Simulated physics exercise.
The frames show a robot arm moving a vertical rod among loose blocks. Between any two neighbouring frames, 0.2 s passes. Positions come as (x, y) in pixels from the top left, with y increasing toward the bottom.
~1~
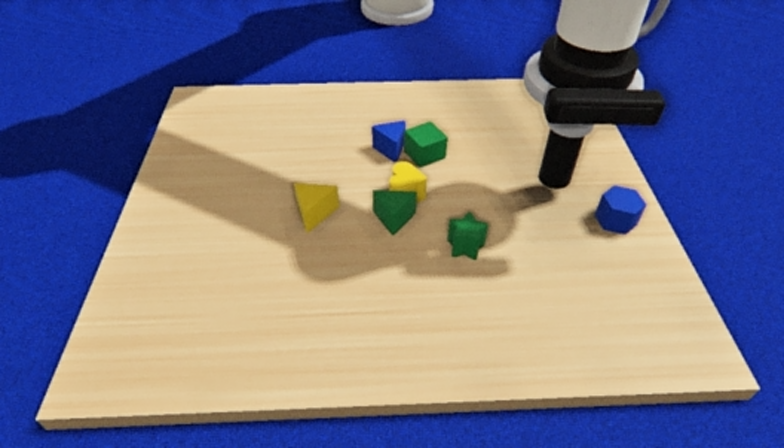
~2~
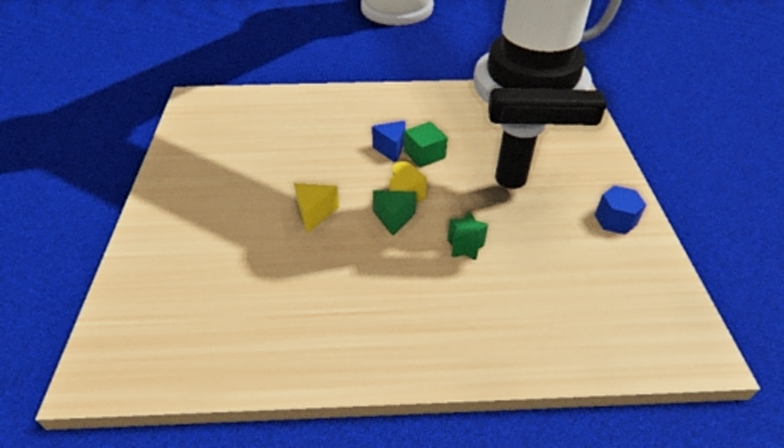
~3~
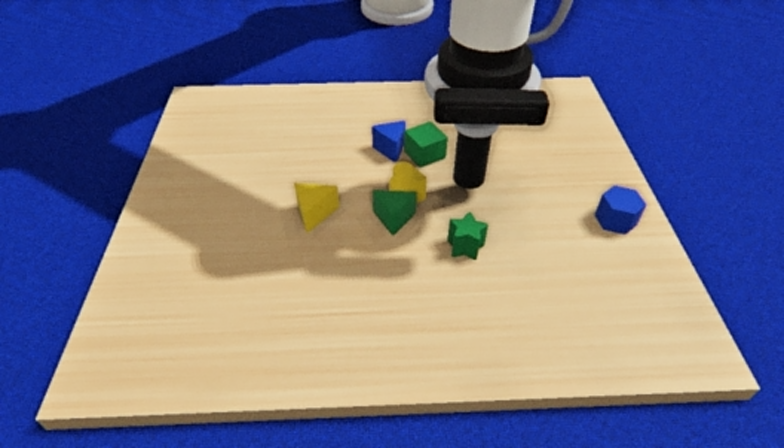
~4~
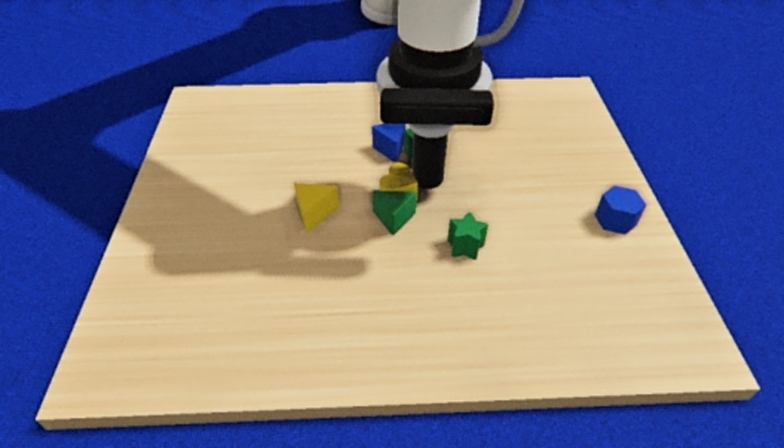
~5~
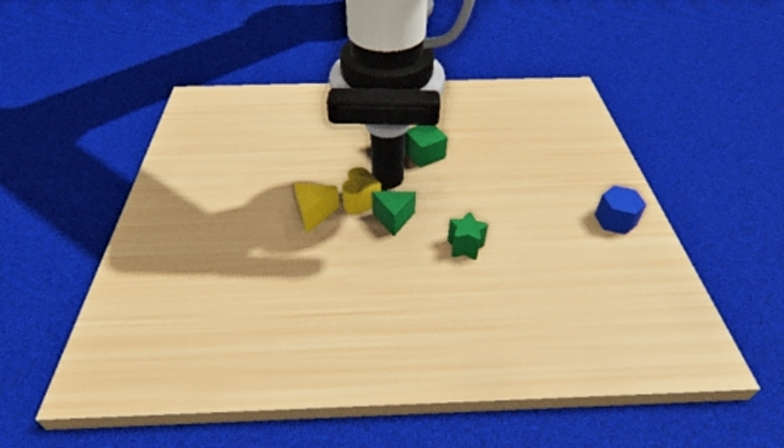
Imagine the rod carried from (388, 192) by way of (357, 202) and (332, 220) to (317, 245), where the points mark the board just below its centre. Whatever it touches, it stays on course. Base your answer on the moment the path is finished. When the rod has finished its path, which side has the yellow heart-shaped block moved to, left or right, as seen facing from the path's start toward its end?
It moves over to the right.
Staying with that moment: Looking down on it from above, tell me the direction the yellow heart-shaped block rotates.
Verdict: Clockwise.
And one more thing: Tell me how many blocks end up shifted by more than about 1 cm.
The count will be 2.
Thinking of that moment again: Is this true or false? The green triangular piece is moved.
This is false.
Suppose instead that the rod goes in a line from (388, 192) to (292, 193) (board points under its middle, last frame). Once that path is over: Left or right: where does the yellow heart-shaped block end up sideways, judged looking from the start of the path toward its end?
Picture yourself facing from the start of the path to its end: The yellow heart-shaped block moves off to your left.
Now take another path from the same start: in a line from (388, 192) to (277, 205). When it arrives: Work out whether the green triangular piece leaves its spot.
It gets no push and keeps its place.
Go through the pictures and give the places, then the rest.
Lower end of the rod (554, 179), tops of blocks, yellow triangular piece (312, 193), yellow heart-shaped block (406, 175), green triangular piece (394, 198), in the first picture.
Rod (511, 179), blocks as before, in the second picture.
Rod (469, 179), blocks as before, in the third picture.
Rod (428, 179), yellow heart-shaped block (398, 177), in the fourth picture.
Rod (388, 179), yellow triangular piece (312, 193), yellow heart-shaped block (360, 180), green triangular piece (394, 198), in the fifth picture.
What follows on the original path. One third of the way, rod (356, 190); yellow triangular piece (295, 195), turned 25° anticlockwise; yellow heart-shaped block (326, 192).
Two thirds of the way, rod (331, 208); yellow triangular piece (276, 196); yellow heart-shaped block (298, 208), turned 15° clockwise.
At the end, rod (315, 232); yellow triangular piece (275, 196); yellow heart-shaped block (280, 221), turned 35° clockwise; green triangular piece not moved.
